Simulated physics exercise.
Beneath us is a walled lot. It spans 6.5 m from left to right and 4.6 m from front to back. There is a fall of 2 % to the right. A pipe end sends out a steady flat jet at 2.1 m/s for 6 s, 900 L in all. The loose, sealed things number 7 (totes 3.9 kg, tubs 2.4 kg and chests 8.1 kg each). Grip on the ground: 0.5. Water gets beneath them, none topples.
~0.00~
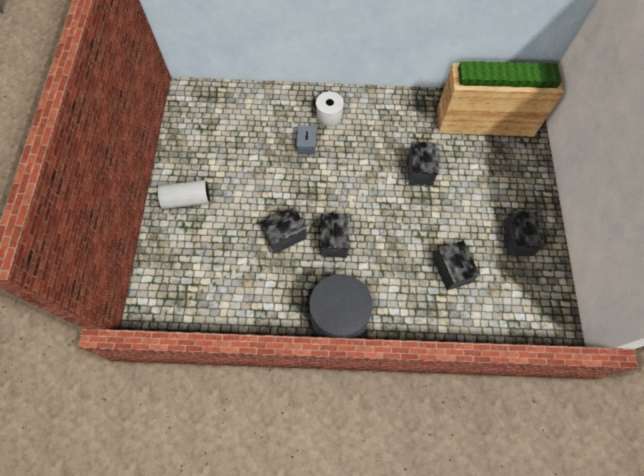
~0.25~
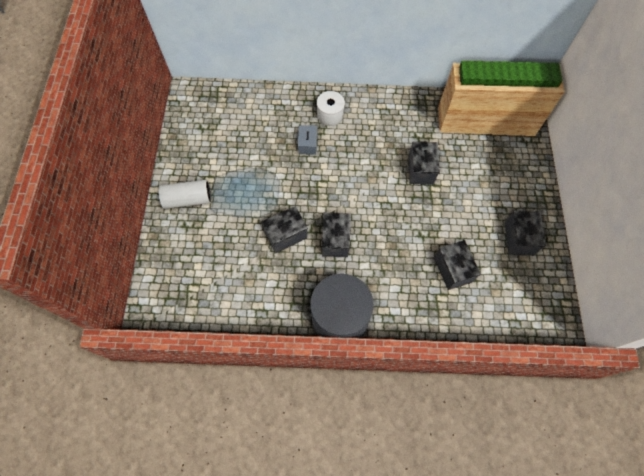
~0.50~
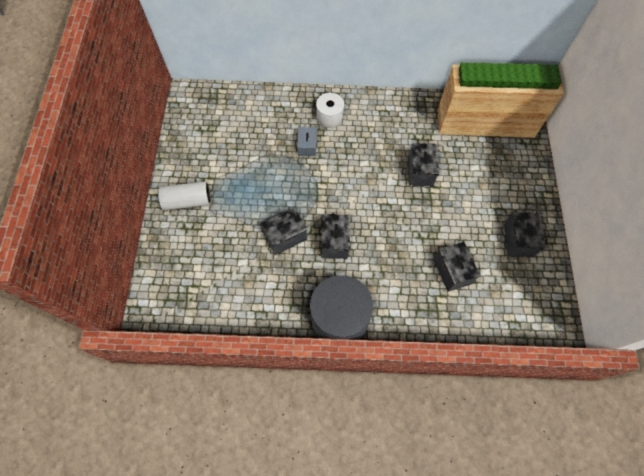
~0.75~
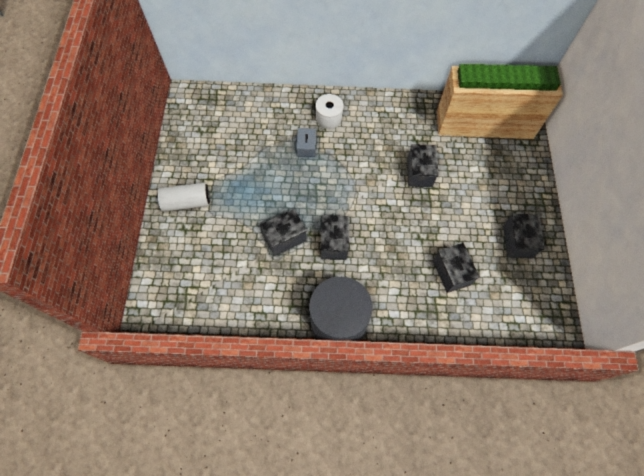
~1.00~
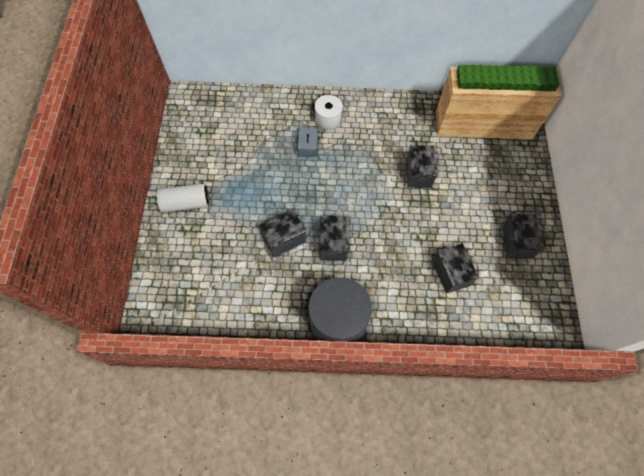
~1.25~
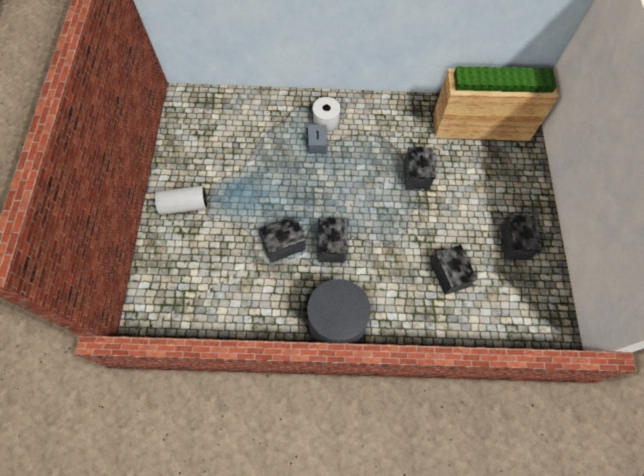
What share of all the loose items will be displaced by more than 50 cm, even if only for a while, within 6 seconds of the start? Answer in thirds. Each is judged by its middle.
The share is at least two thirds.
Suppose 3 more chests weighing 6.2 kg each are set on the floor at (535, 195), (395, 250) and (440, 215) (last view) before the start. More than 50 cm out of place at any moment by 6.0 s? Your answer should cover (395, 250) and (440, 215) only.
The first is above the mark, the second above the mark.
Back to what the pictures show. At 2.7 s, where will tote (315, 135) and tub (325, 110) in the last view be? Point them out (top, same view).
(416, 106) and (366, 86), roughly.
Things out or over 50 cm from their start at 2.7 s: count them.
I make it 4.
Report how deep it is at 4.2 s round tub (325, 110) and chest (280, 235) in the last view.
First about 9 cm, second about 2 cm.
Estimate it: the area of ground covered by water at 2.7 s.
Close to 14 m2, I'd say.
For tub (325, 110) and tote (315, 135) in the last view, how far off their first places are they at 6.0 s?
Respectively 300 cm and 400 cm.
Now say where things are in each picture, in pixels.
A tote at (306, 136) rests on the ground; a chest at (283, 225) rests on the ground; water covers 0.0 m2; 0 of 7 have shifted, in the first frame.
A tote at (307, 136) rests on the ground; a chest at (284, 225) rests on the ground; 0.7 m2 under water; 0 of 7 have shifted, in the second frame.
A tote at (307, 137) rests on the ground; a chest at (284, 226), on the bottom; 1.5 m2 under water; 0 of 7 have shifted, in the third frame.
A tote at (306, 139), on the bottom; a chest at (283, 227) rests on the ground; water covers 2.6 m2; 0 of 7 have shifted, in the fourth frame.
A tote at (307, 139) rests on the ground, 4 cm from its start; a chest at (282, 228), on the bottom; water covers 4.0 m2; 0 of 7 have shifted, in the fifth frame.
A tote at (317, 135) rests on the ground, 25 cm from its start; a chest at (282, 234), on the bottom, 7 cm from its start; 5.6 m2 under water; 2 of 7 have shifted, in the sixth frame.
After 1.8 s 1 of 7 are over 50 cm from their spots; 0 afloat.
After 2.7 s 4 of 7 are over 50 cm from their spots; 1 afloat.
After 4.2 s 5 of 7 are over 50 cm from their spots; 3 afloat.
After 6.0 s 6 of 7 are over 50 cm from their spots, and 6 have been at some point; 5 afloat.
